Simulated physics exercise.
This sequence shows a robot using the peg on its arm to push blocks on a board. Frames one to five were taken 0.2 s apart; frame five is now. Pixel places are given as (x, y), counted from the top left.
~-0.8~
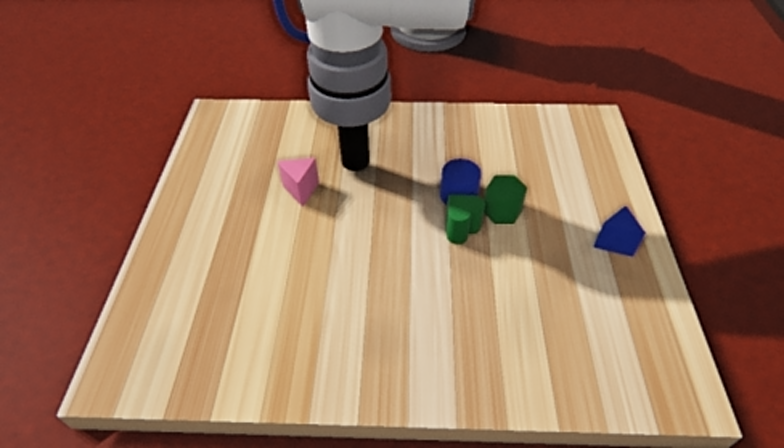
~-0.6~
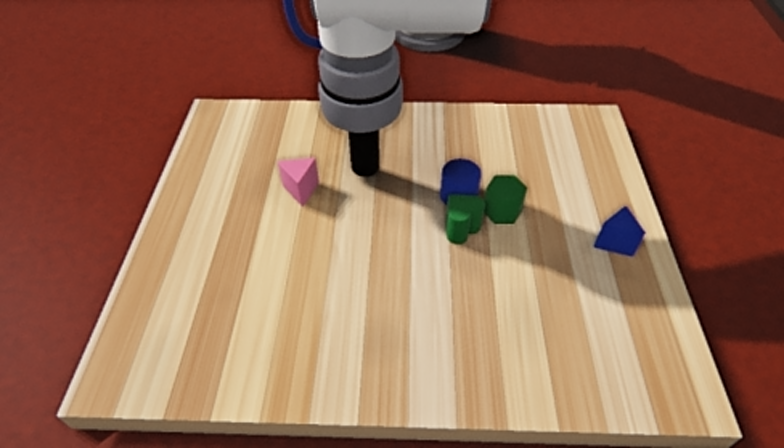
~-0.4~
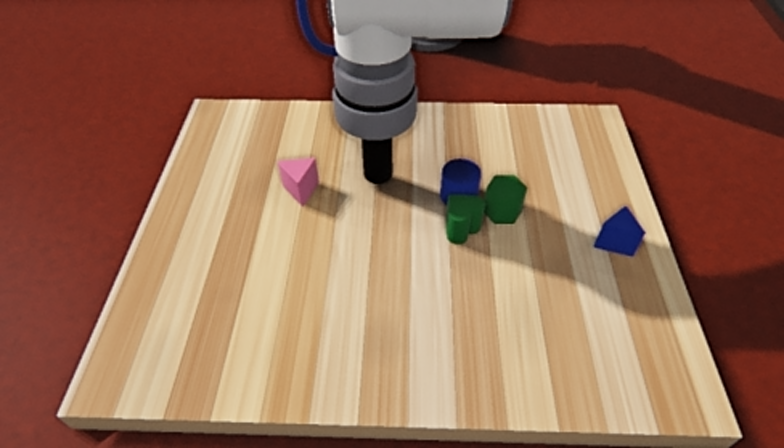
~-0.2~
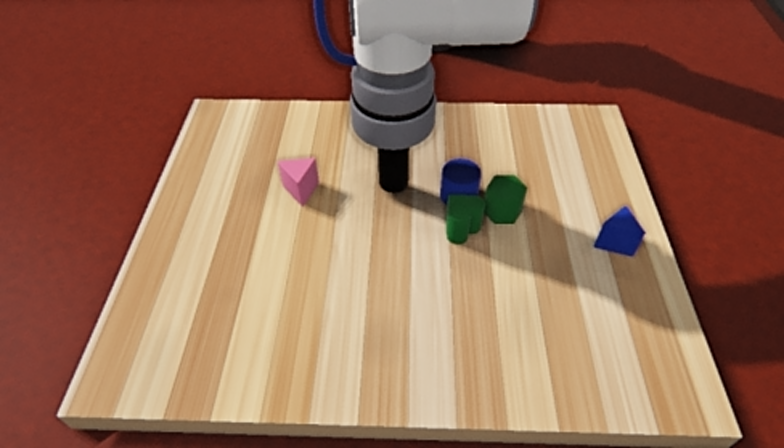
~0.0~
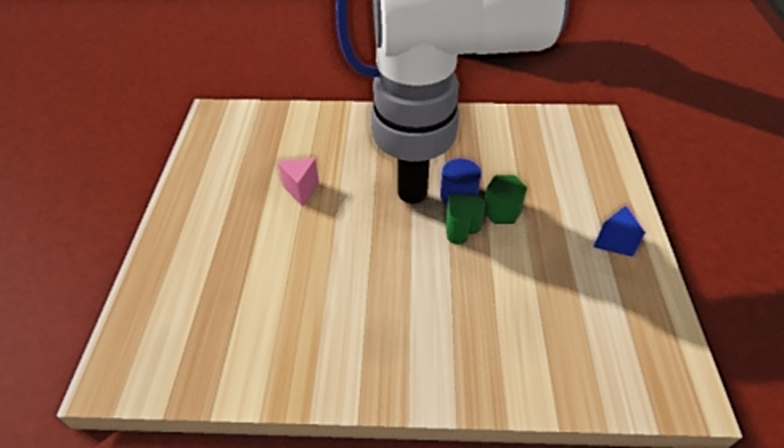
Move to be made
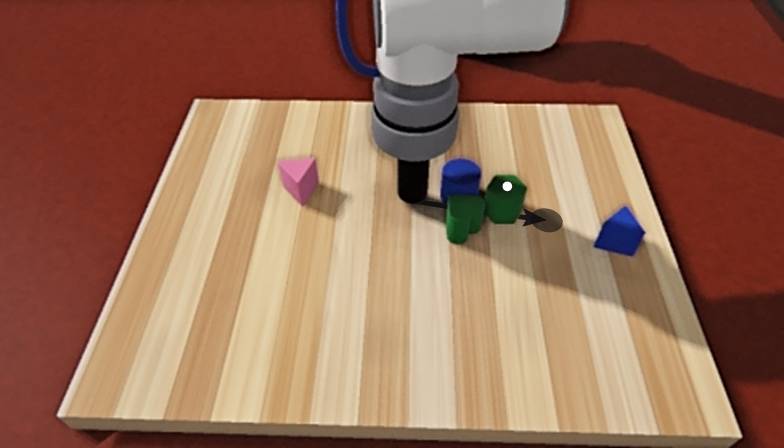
A robot arm's black peg moves right and slightly toward the viewer across a striped wooden board, nearing a cluster of blue and green blocks, while all the blocks, including a pink one and a blue triangle, stay still.
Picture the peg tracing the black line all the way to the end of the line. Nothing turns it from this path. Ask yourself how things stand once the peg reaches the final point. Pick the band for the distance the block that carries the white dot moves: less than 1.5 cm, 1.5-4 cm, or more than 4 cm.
It moves quite far, over 4 cm.
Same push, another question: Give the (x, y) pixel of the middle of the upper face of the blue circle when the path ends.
It should be at about (490, 163).
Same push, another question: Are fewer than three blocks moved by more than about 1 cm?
I expect so.
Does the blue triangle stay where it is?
It seems so.
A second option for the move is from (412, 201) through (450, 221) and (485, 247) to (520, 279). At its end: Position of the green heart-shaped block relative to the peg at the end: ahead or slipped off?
I predict the peg still has it in front.
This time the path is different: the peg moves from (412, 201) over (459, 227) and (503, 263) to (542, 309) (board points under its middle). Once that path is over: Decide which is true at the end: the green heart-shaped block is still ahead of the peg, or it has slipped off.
It stays ahead.
Drawn move, from (412, 201) directly to (547, 220); the dot is on the green six-sided block.
The first path, step by step. One third of the way, peg at (457, 201); blue circle at (483, 166); green six-sided block at (511, 187), turned 15° clockwise.
Two thirds of the way, peg at (503, 208); blue circle at (490, 163); green heart-shaped block at (467, 208); green six-sided block at (542, 191), turned 20° clockwise.
At the end, peg at (549, 214); blue circle at (490, 163); green heart-shaped block at (467, 208); green six-sided block at (590, 196), turned 25° clockwise; blue triangle still.
